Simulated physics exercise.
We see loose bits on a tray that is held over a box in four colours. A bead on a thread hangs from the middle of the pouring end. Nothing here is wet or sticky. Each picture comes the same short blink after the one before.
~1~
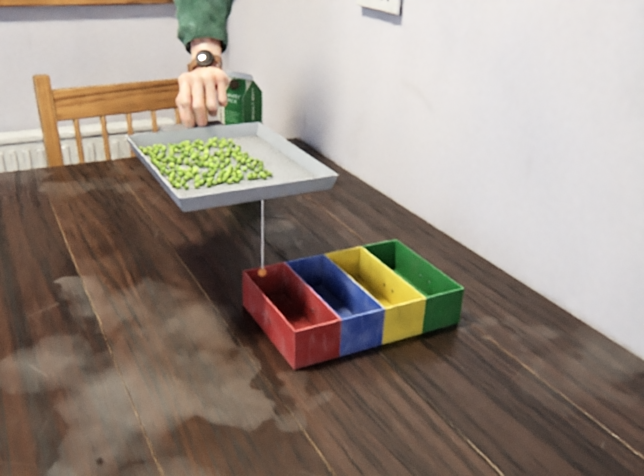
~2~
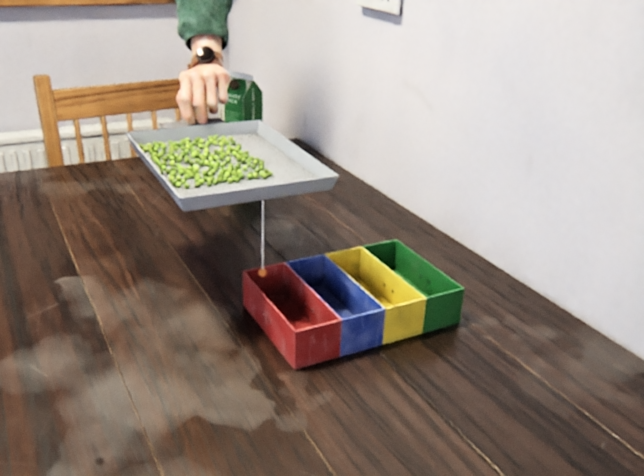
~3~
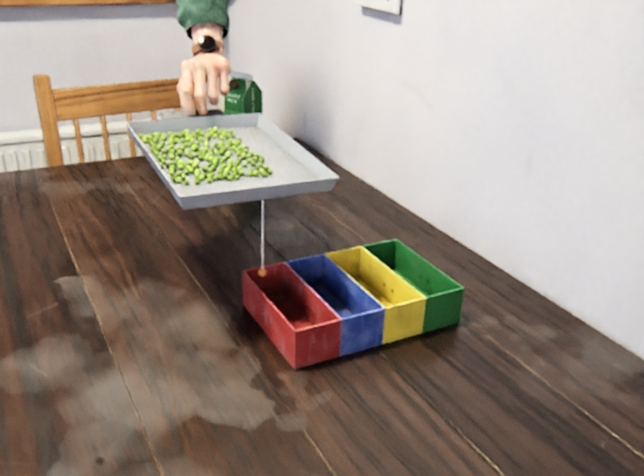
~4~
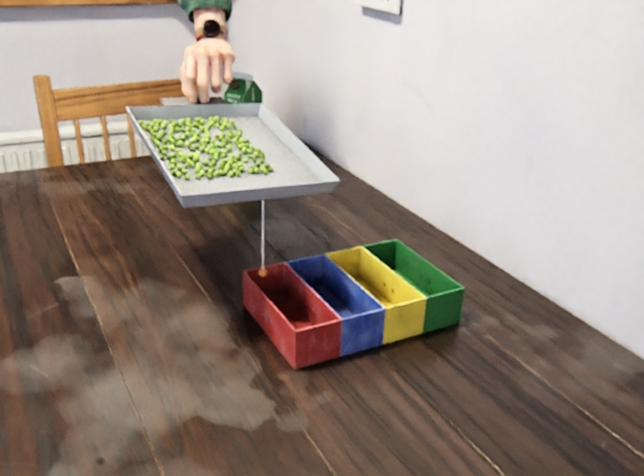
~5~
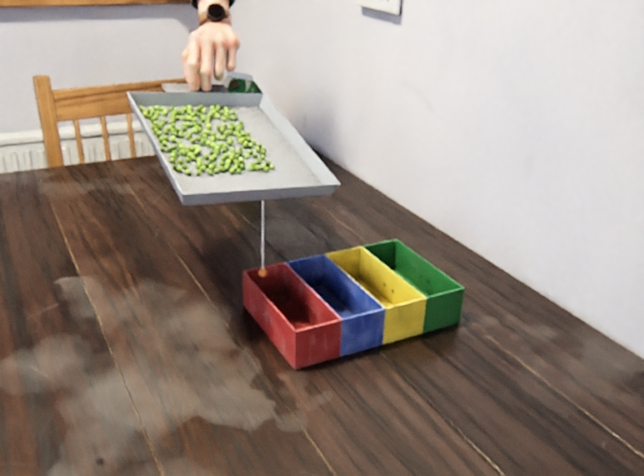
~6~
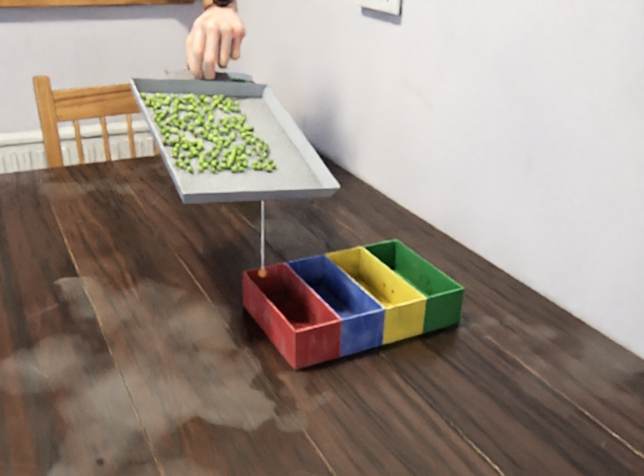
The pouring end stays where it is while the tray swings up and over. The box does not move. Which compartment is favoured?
The blue cell gets the most.
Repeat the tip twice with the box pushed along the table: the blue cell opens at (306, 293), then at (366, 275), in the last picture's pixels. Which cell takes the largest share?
First the yellow one, then the red cell.
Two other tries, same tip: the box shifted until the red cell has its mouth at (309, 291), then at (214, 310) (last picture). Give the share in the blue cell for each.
The first gives 60 %, the second 0 %.
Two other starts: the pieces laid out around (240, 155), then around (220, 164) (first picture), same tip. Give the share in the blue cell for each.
First some 90, then 70 per cent.
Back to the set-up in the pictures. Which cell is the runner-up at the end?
Next in line is the cell in red.
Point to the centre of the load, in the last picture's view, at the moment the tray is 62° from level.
Near (305, 197).
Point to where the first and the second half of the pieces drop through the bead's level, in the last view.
First near (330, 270), later near (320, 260).
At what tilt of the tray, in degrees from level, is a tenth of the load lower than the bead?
At some 70 degrees.
Shortly afterwards, tray tipped steeply; the bulk on the tray; only a few in the blue cell; only a few in the yellow cell; near a quarter falling or outside the box.
Next, tray tipped right over; near a third on the tray; near a third in the blue cell; a little in the red cell; only a few in the yellow cell; only a few in the green cell; a little falling or outside the box.
Some moments later, tray tipped past a quarter turn; the bulk in the blue cell; near a quarter in the red cell; only a few in the yellow cell; only a few in the green cell.
In the end, tray tipped past a quarter turn; the bulk in the blue cell; near a quarter in the red cell; only a few in the yellow cell; only a few in the green cell.
